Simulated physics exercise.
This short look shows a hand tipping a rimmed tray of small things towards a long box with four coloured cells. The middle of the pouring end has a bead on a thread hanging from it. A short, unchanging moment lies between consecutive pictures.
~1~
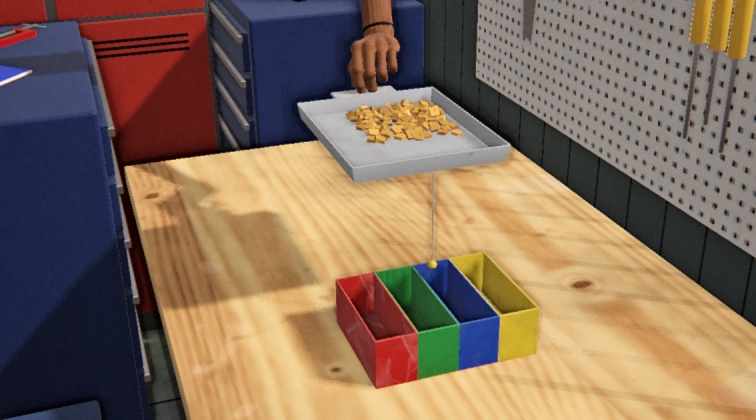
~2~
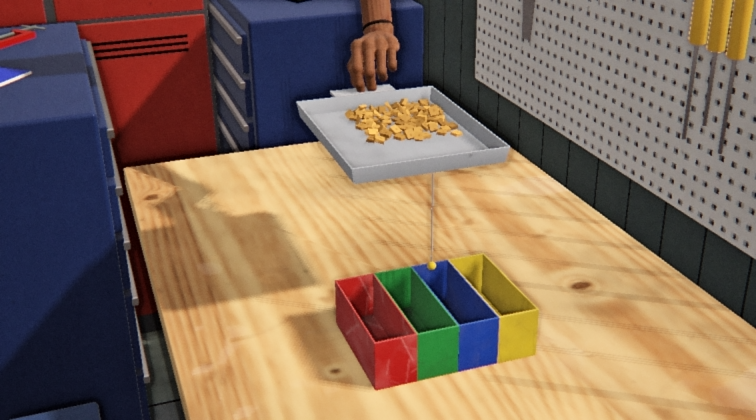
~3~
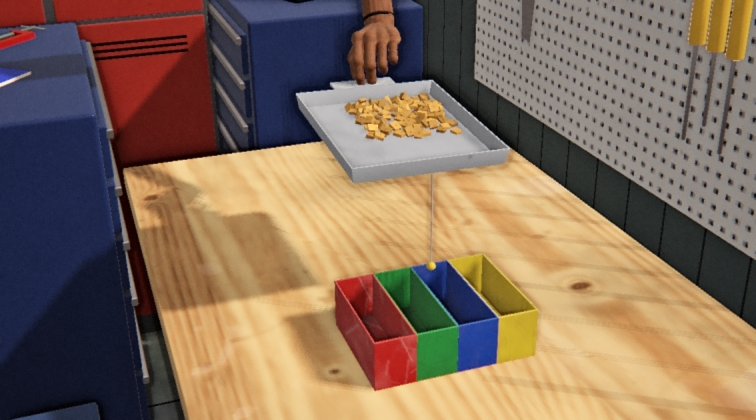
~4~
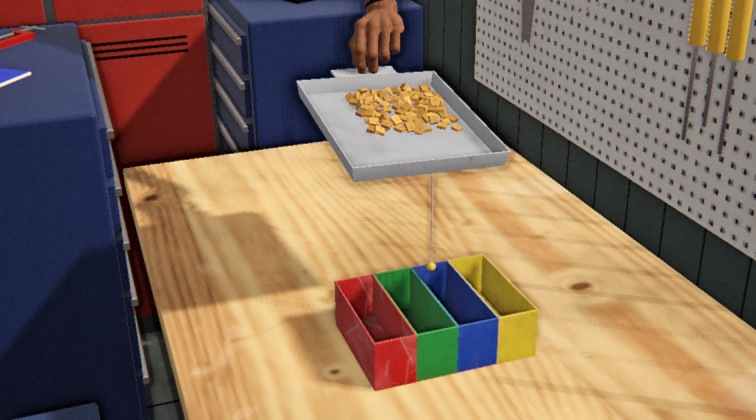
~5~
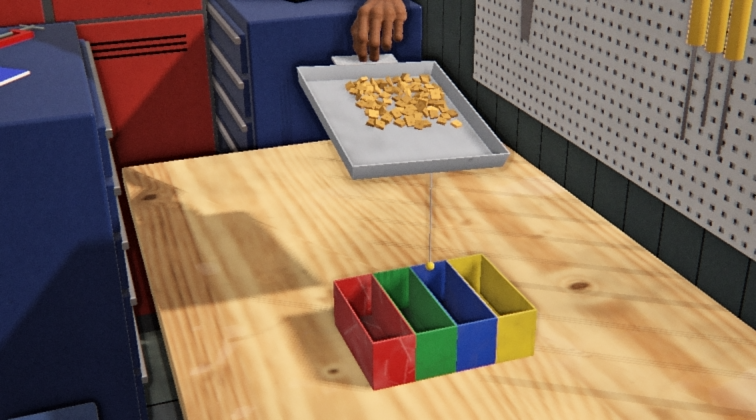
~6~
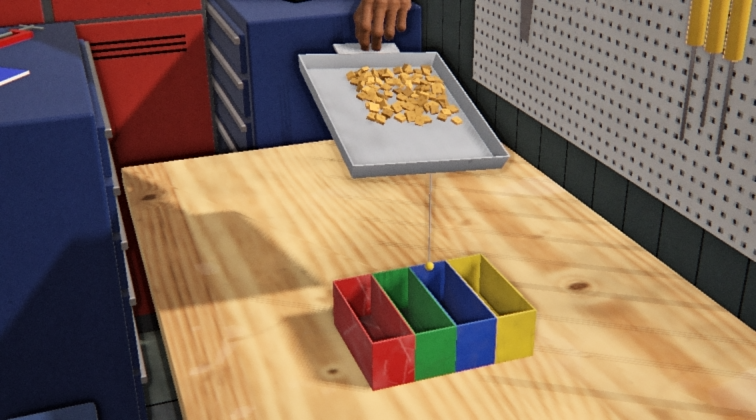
On a wooden workbench in a workshop, a hand holds a rimmed gray tray of small golden pieces above a box with red, green, blue and yellow cells, gradually tilting it towards the box while a bead hangs below.
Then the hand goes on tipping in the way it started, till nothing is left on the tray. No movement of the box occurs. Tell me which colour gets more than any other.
The yellow one gets the most.
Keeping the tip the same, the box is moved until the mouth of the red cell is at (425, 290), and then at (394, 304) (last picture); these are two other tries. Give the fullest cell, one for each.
You'd see that blue cell win the first time and that yellow cell win the second.
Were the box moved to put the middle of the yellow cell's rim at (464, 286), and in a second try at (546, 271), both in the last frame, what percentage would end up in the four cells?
Estimate: 30 % first, 100 % second.
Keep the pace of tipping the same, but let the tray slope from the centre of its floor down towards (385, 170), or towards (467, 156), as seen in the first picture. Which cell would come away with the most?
Try 1 - the red cell / try 2 - the yellow one.
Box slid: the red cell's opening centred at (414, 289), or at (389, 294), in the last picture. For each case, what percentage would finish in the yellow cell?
In turn 20 and 60 in a hundred.
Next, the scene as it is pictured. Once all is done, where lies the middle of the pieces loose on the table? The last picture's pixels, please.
(532, 314), about.
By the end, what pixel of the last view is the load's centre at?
Resting centre, last frame: Roughly (489, 324).
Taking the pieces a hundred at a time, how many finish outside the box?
Some 30 percent of the load.
Just after the last frame, tray tipped steeply; the larger part on the tray; about a tenth falling or outside the box.
A moment on, tray tipped past a quarter turn; roughly two thirds on the tray; about a tenth in the yellow cell; about a tenth in the blue cell; about a tenth falling or outside the box.
Further on, tray tipped past a quarter turn; roughly half in the yellow cell; roughly a quarter in the blue cell; just a few in the green cell; roughly a third falling or outside the box.
When it is over, tray tipped past a quarter turn; roughly half in the yellow cell; roughly a quarter in the blue cell; just a few in the green cell; not one in the red cell; roughly a third outside the box.
